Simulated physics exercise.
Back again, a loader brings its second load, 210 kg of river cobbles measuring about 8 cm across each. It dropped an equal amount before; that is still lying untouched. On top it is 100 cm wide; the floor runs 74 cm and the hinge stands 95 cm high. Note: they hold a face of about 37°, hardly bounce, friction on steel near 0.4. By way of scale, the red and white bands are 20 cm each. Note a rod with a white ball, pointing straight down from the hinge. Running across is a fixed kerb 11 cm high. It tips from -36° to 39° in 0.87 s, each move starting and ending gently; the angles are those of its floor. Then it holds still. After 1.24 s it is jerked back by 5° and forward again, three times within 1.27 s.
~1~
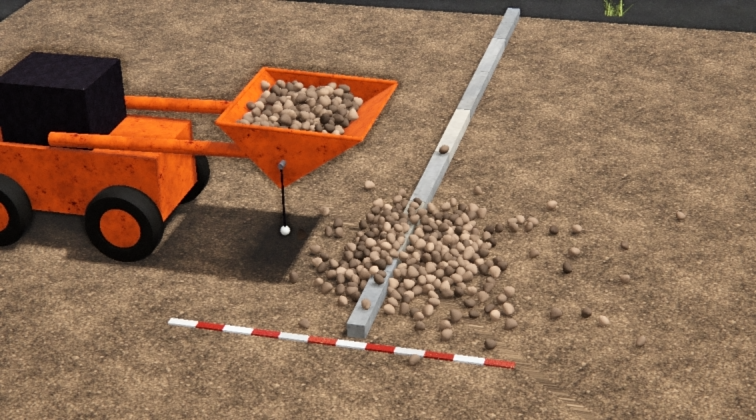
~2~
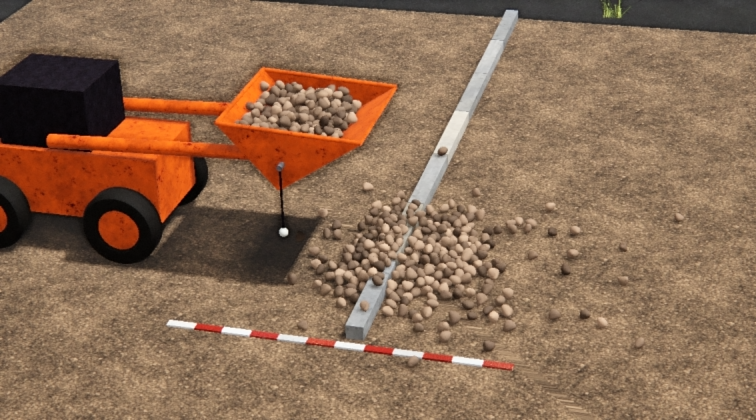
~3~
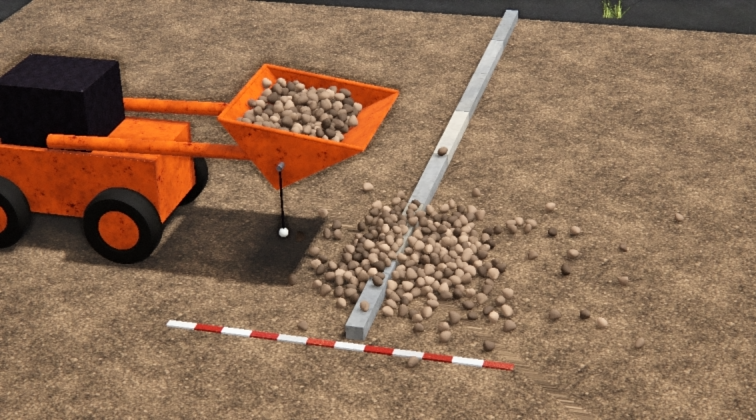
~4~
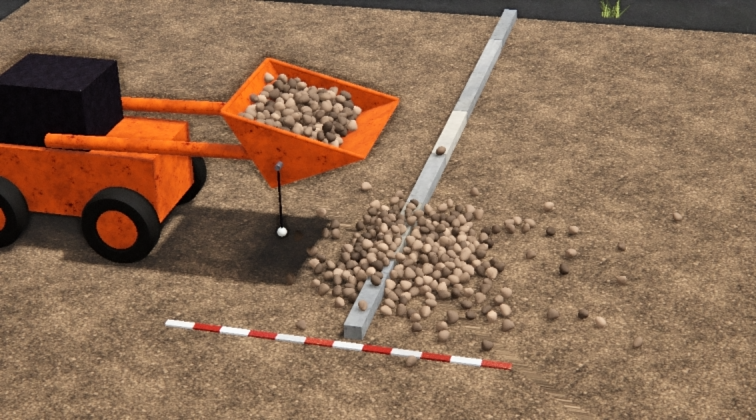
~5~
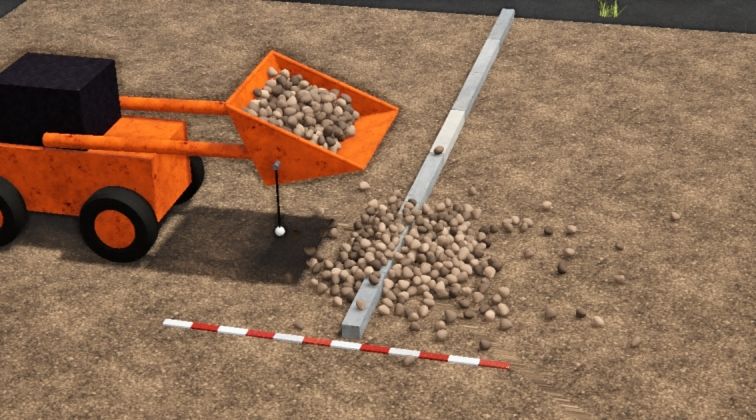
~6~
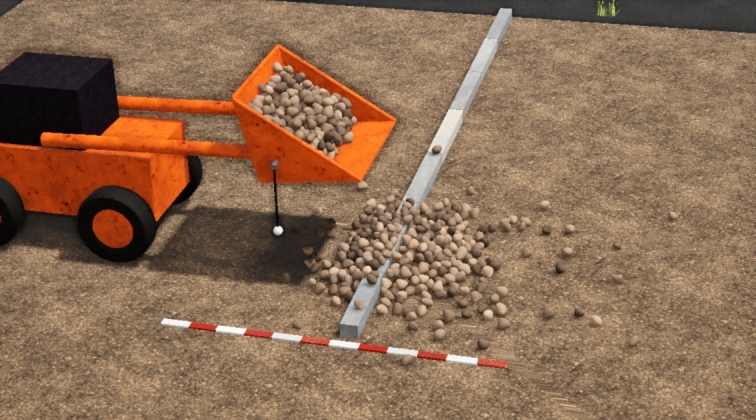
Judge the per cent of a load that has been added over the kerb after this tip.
The added amount is roughly 63 per cent of a load.
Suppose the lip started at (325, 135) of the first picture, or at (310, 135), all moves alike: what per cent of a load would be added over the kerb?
Roughly 10 per cent, then 5 per cent.
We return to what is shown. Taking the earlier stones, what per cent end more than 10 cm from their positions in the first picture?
Roughly 15 % of them.
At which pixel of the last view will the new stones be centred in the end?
The middle lies near (408, 247) in the last picture.
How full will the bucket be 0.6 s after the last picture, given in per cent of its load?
Close to 70 per cent of the load.
Then, 0.3 s after the last picture the floor is at 27°; in per cent of one load, 100 in the bucket, 39 on this side of the kerb, 61 over the kerb; the foremost stones are at (605, 280).
Then, 0.6 s after the last picture the floor is at 39°; in per cent of one load, 71 in the bucket, 68 on this side of the kerb, 61 over the kerb; the foremost stones are at (605, 280).
Then, 2.6 s after the last picture the floor is at 39°; in per cent of one load, 0 in the bucket, 76 on this side of the kerb, 124 over the kerb; the foremost stones are at (611, 274).
Then, 5.1 s after the last picture the floor is at 39°; in per cent of one load, 0 in the bucket, 76 on this side of the kerb, 124 over the kerb; the foremost stones are at (611, 274). Net gain over the kerb, 63.
